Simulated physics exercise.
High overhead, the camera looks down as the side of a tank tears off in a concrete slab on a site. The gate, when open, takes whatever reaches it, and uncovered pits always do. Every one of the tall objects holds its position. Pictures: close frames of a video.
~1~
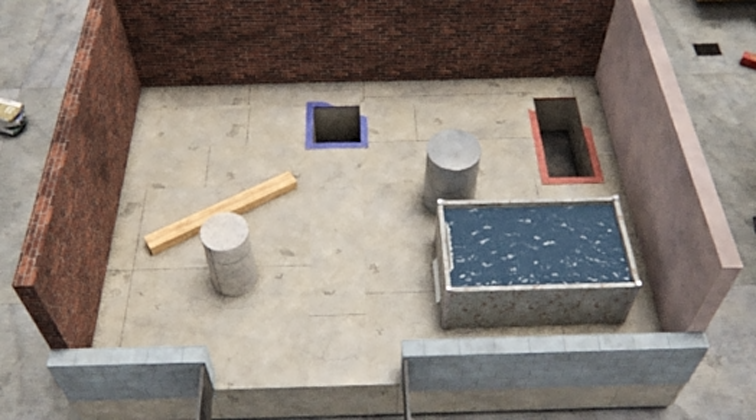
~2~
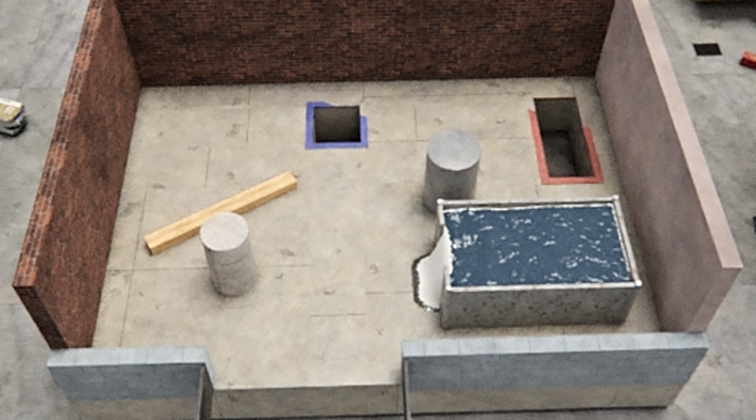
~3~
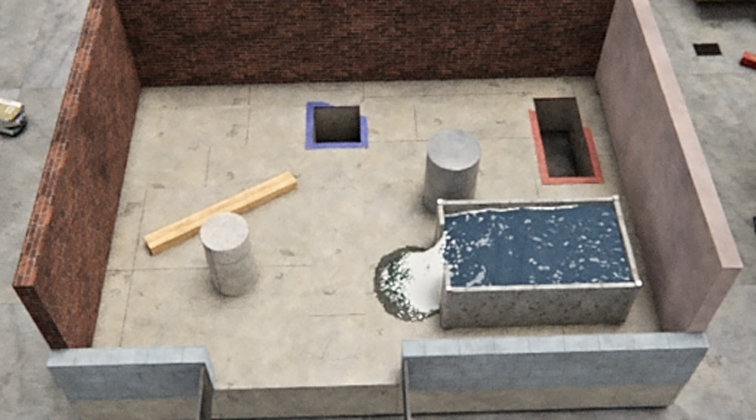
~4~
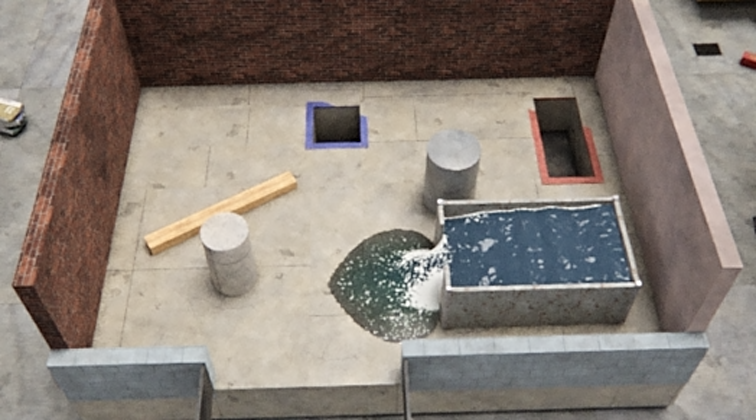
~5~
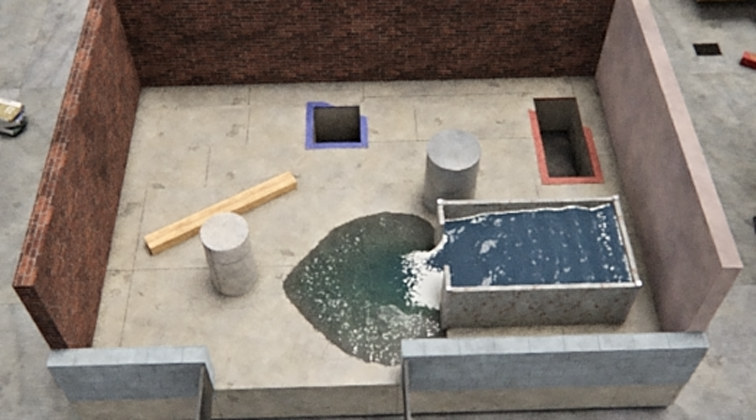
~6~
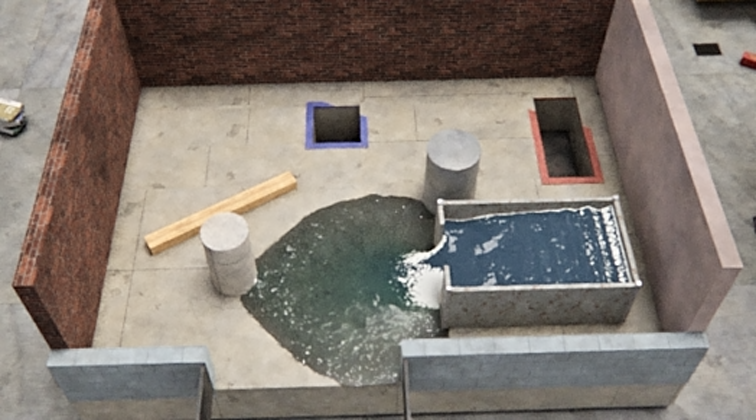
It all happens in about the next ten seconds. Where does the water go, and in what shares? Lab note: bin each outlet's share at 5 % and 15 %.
Bins - gate: Over 15 %; blue pit: 5 to 15 %; red pit: Under 5 %.
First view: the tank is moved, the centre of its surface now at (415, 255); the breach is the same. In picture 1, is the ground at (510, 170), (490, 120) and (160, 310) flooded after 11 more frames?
Location one: Bone dry; location two: Bone dry; location three: Soaked.
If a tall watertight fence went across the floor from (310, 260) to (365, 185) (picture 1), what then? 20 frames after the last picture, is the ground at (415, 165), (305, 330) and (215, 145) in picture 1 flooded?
Swamped, swamped, untouched.
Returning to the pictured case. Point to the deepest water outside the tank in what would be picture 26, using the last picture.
Somewhere around (168, 374).
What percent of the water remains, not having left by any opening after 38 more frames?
That comes to around 80 in a hundred.
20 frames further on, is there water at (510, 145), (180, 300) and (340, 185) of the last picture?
Point by point: Unwetted; swamped; swamped.
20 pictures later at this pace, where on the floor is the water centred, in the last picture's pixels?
Estimate: (363, 275).
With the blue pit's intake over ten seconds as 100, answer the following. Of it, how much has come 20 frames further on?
Working it through, I arrive at 10 %.
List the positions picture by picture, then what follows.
In the first frame, the water tank at (535, 245) is whole and still.
In the second frame, the front is at (425, 260), out from the gap at (444, 269).
In the third frame, water pours out at (444, 270) and has run to (381, 271).
In the fourth frame, water pours out at (443, 272) and has run to (336, 280).
In the fifth frame, the front is at (290, 284), out from the gap at (443, 271).
In the sixth frame, the front is at (248, 300), out from the gap at (443, 271).
A moment on, water covers 35 % of the floor; the gate 2 %, the blue pit 0 %, the red pit 0 %.
Next, water covers 45 % of the floor; the gate 6 %, the blue pit 0 %, the red pit 0 %.
Then, water covers 45 % of the floor; the gate 10 %, the blue pit 1 %, the red pit 0 %.
Later, water covers 55 % of the floor; the gate 18 %, the blue pit 2 %, the red pit 0 %.
In the end, water covers 70 % of the floor; the gate 30 %, the blue pit 9 %, the red pit 0 %.
